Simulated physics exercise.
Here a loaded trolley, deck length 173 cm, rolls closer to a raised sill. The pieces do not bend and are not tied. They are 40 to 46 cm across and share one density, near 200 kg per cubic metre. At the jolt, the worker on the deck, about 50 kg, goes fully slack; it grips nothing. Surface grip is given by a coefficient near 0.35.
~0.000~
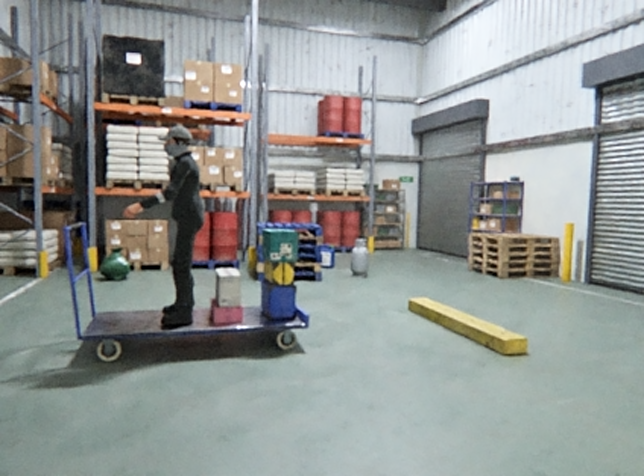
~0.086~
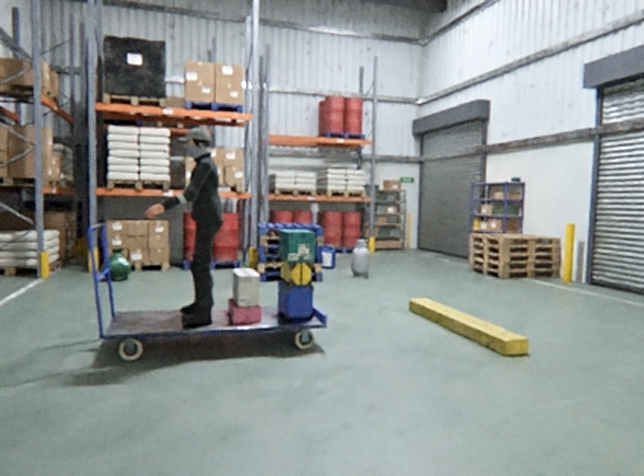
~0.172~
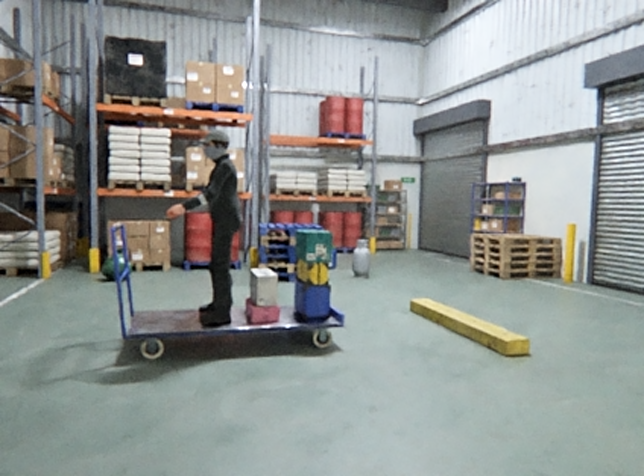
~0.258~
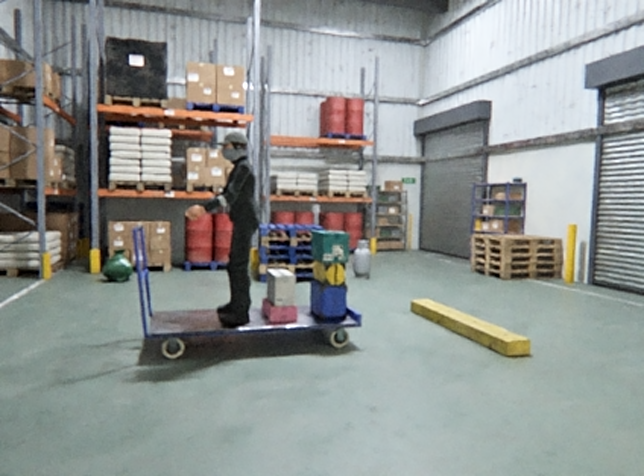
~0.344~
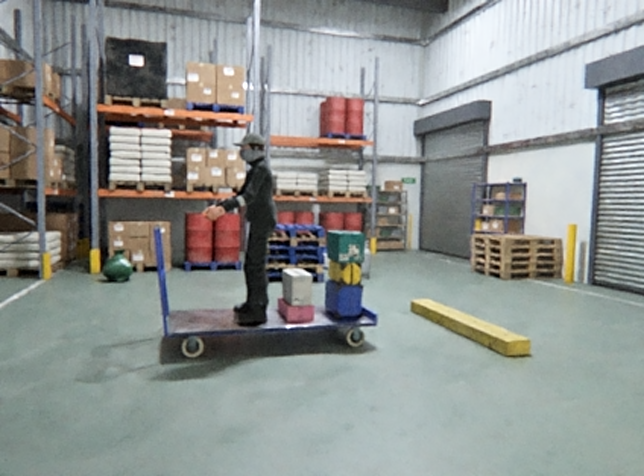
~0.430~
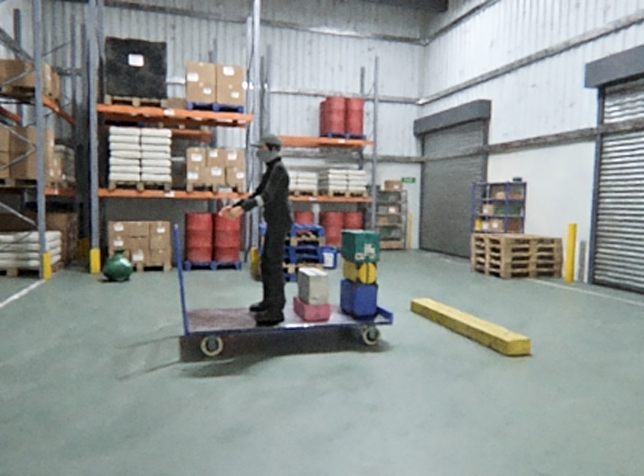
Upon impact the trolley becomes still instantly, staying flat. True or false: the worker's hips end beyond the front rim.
True.
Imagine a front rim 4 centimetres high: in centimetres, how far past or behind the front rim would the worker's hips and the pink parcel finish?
So the hips end 10 cm short of the rim, and the pink one ends 40 cm short of it.
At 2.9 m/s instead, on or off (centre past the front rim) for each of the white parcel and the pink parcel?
So the white holds on, while the pink holds on.
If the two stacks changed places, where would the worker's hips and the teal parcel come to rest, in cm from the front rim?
I'd say the hips settle 20 past while teal goes 140 past.
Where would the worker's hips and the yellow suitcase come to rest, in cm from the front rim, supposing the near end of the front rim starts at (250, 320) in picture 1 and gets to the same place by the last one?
Hips 40 past, yellow 130 past.
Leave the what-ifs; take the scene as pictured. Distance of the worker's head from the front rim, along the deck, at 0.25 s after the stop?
At that moment it sits around 70 cm behind the rim.
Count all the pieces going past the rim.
Count: 2.
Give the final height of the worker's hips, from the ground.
They end up some 30 cm off the ground.
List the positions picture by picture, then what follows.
The first frame shows hips (189, 219), white parcel (228, 287), rim corner (307, 324); 166 cm short of the stop.
The second frame shows hips (208, 220), white parcel (246, 287), rim corner (325, 324); 151 cm short of the stop.
The third frame shows hips (227, 220), white parcel (263, 287), rim corner (343, 323); 136 cm short of the stop.
The fourth frame shows hips (245, 221), white parcel (280, 287), rim corner (360, 323); 121 cm short of the stop.
The fifth frame shows hips (262, 221), white parcel (297, 287), rim corner (376, 322); 106 cm short of the stop.
The sixth frame shows hips (278, 221), white parcel (313, 286), rim corner (392, 321); 91 cm short of the stop. Speed about 1.8 m/s.
After 0.94 s the deck stops.
After 1.19 s the worker's hips are 46 cm behind the rim, near (420, 240) in the last picture's view.
After 1.49 s the worker's hips are 4 cm behind the rim, near (457, 267) in the last picture's view.
After 1.94 s the worker's hips are 26 cm past the rim, near (483, 299) in the last picture's view.
Final state at 4.1 s, past the rim, teal parcel, yellow suitcase and the worker's hips; behind it, pink parcel, blue suitcase and white parcel.
